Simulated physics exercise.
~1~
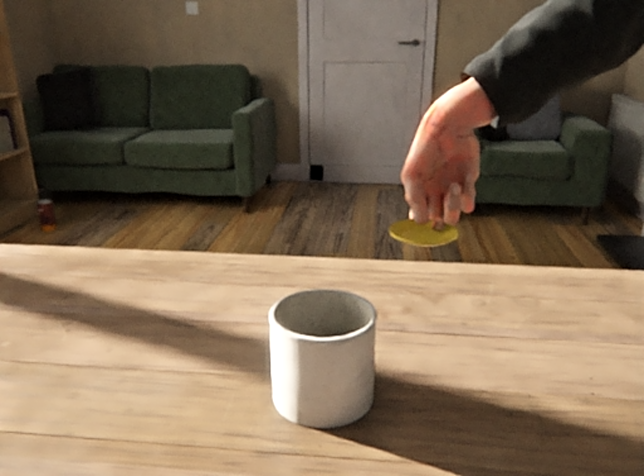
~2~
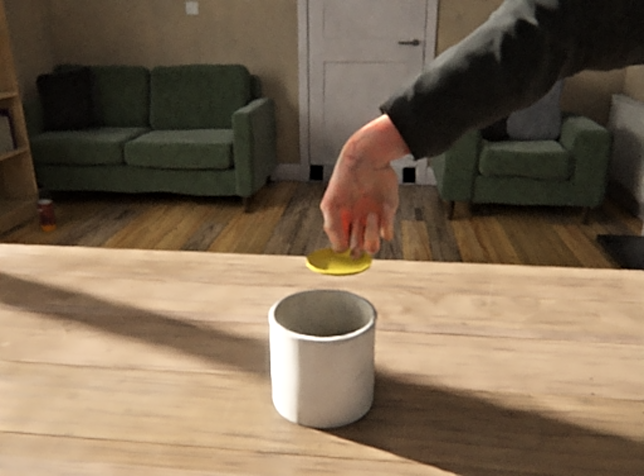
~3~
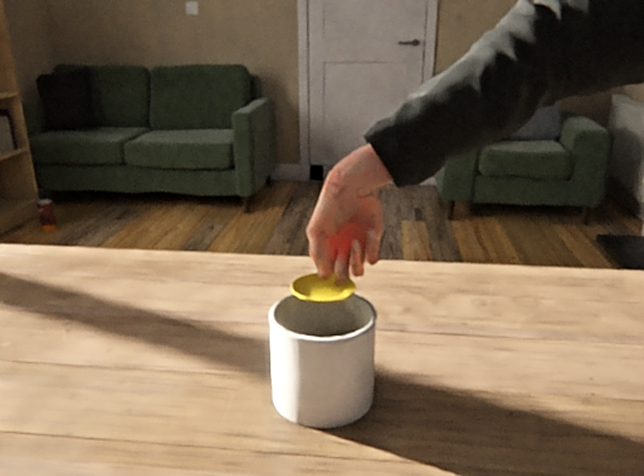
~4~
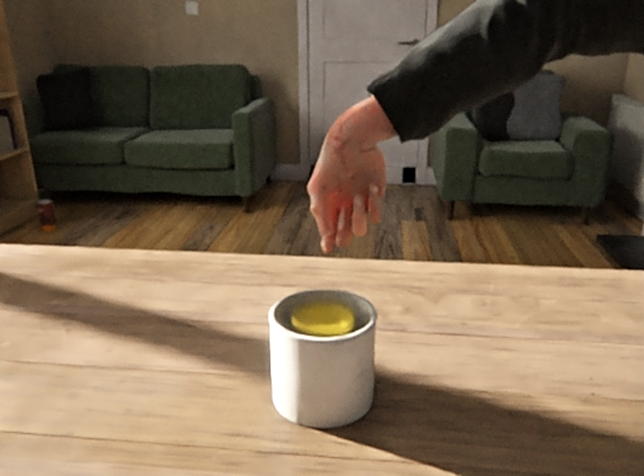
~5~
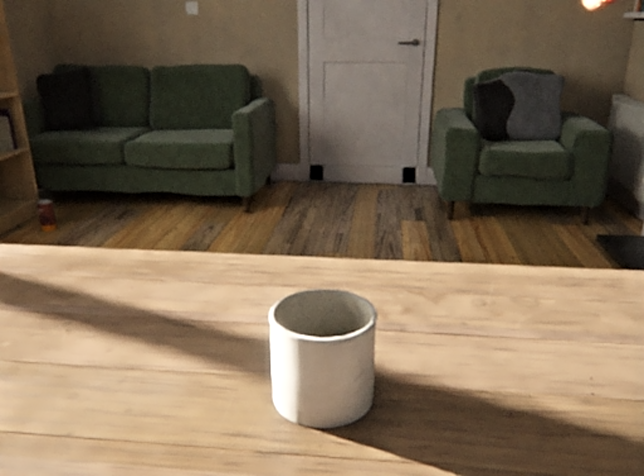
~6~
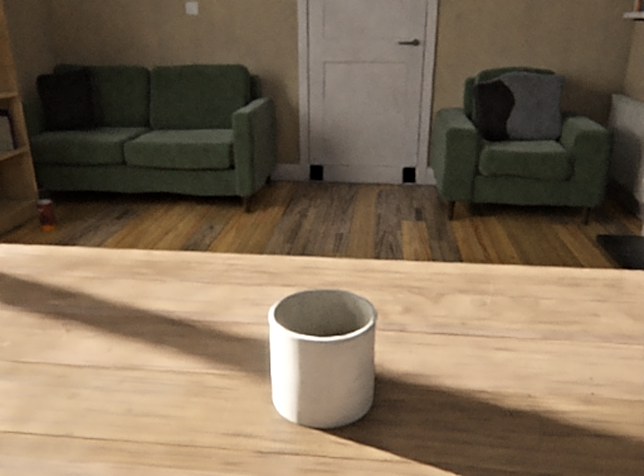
A yellow plate was carried left by a hand and lowered over a pale round pot on a wooden table, then let go. It slipped past the rim and dropped inside, out of sight, as the hand drew away, leaving the pot standing alone.
